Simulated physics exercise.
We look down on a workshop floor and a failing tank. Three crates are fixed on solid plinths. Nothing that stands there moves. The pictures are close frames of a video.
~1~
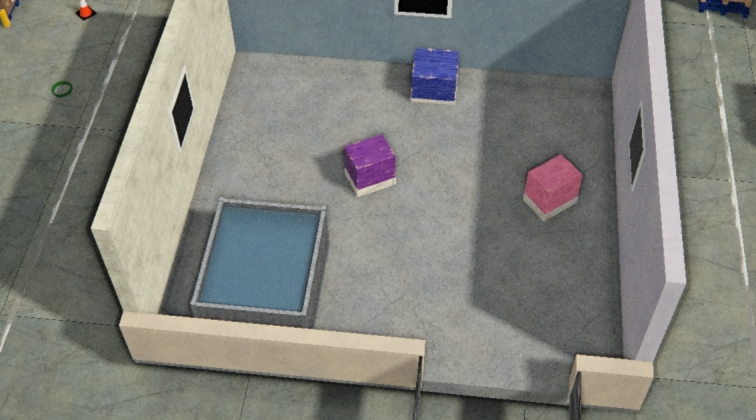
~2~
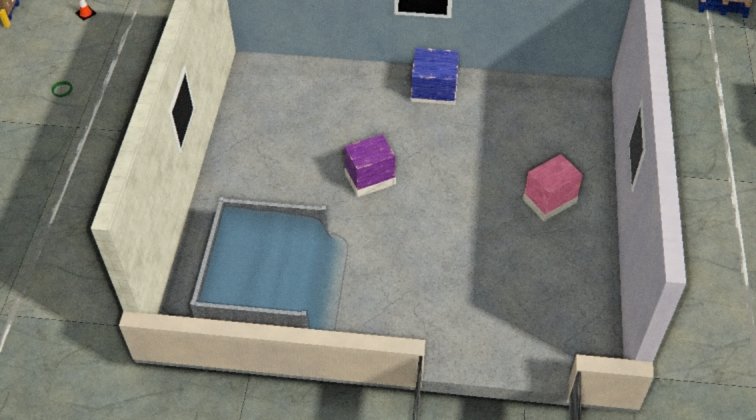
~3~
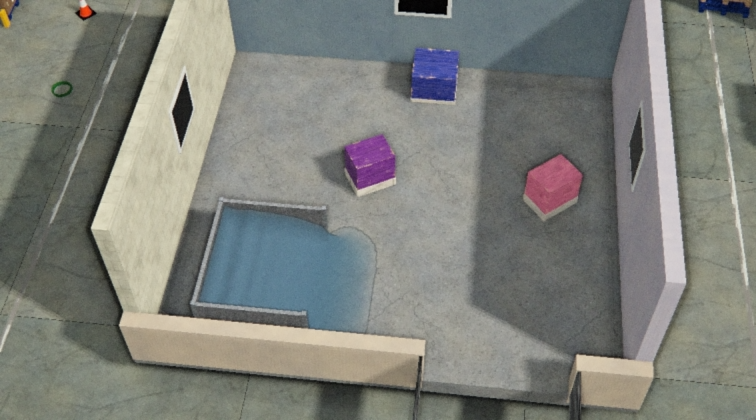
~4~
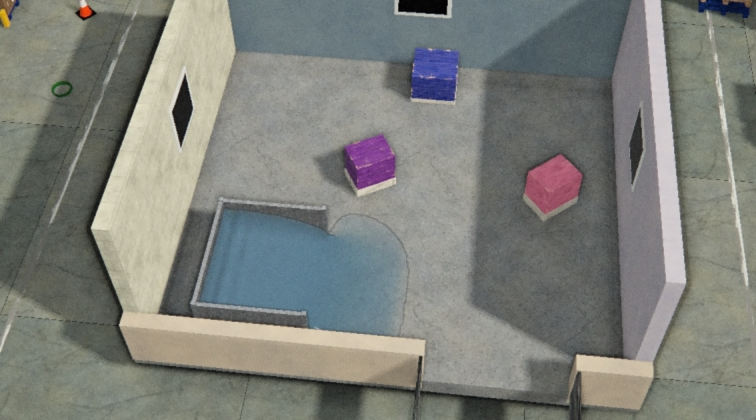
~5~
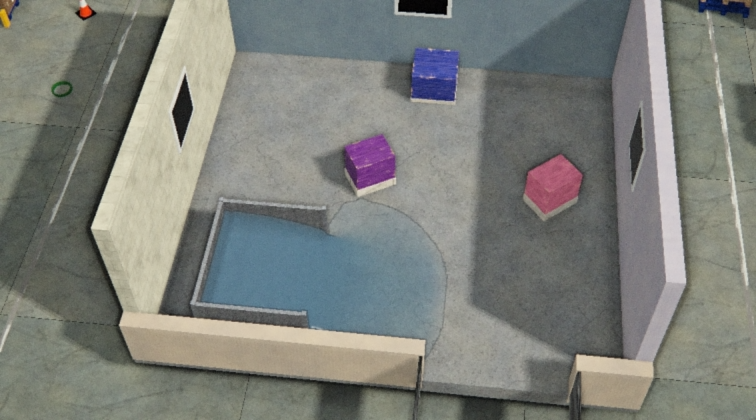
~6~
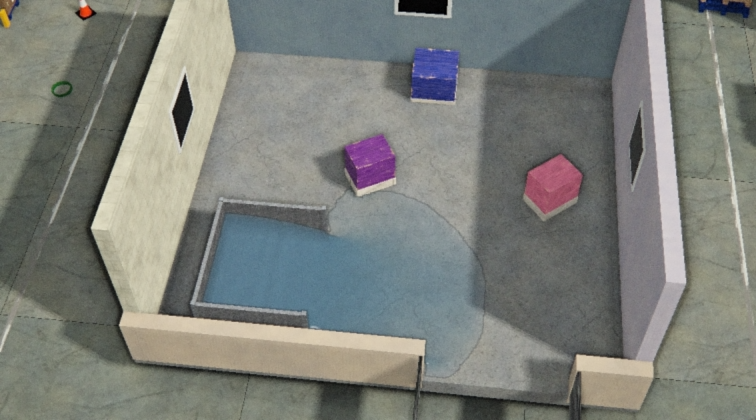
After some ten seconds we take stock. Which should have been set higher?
The pink crate gets wet; the blue crate gets wet; the purple crate stays dry.
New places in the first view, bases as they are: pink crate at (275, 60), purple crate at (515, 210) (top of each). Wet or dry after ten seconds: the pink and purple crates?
My reading: Pink crate is spared, purple crate gets wet.
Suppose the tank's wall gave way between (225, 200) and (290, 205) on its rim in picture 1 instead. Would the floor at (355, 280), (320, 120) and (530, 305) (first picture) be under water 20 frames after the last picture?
As listed: No water, under water, no water.
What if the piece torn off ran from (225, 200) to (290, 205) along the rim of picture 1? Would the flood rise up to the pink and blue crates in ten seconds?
One by one: Pink crate keeps dry, blue crate is soaked.
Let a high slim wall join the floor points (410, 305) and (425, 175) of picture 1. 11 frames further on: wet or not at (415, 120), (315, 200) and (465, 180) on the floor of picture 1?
As listed: Under water, flooded, no water.
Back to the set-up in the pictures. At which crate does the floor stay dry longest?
It is the blue one.
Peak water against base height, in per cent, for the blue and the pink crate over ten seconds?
Roughly 270 per cent, then 150 per cent.
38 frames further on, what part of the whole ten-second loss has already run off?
About 70 per cent.
A moment on, water covers 40 % of the floor; the pink crate water round its plinth, the blue crate not reached, the purple crate water round its plinth.
Next, water covers 45 % of the floor; the pink crate water round its plinth, the blue crate not reached, the purple crate water round its plinth.
Then, water covers 55 % of the floor; the pink crate water round its plinth, the blue crate not reached, the purple crate water round its plinth.
Later, water covers 65 % of the floor; the pink crate water round its plinth, the blue crate water round its plinth, the purple crate water round its plinth.
In the end, water covers 95 % of the floor; the pink crate was topped, the blue crate was topped, the purple crate stayed above the water.
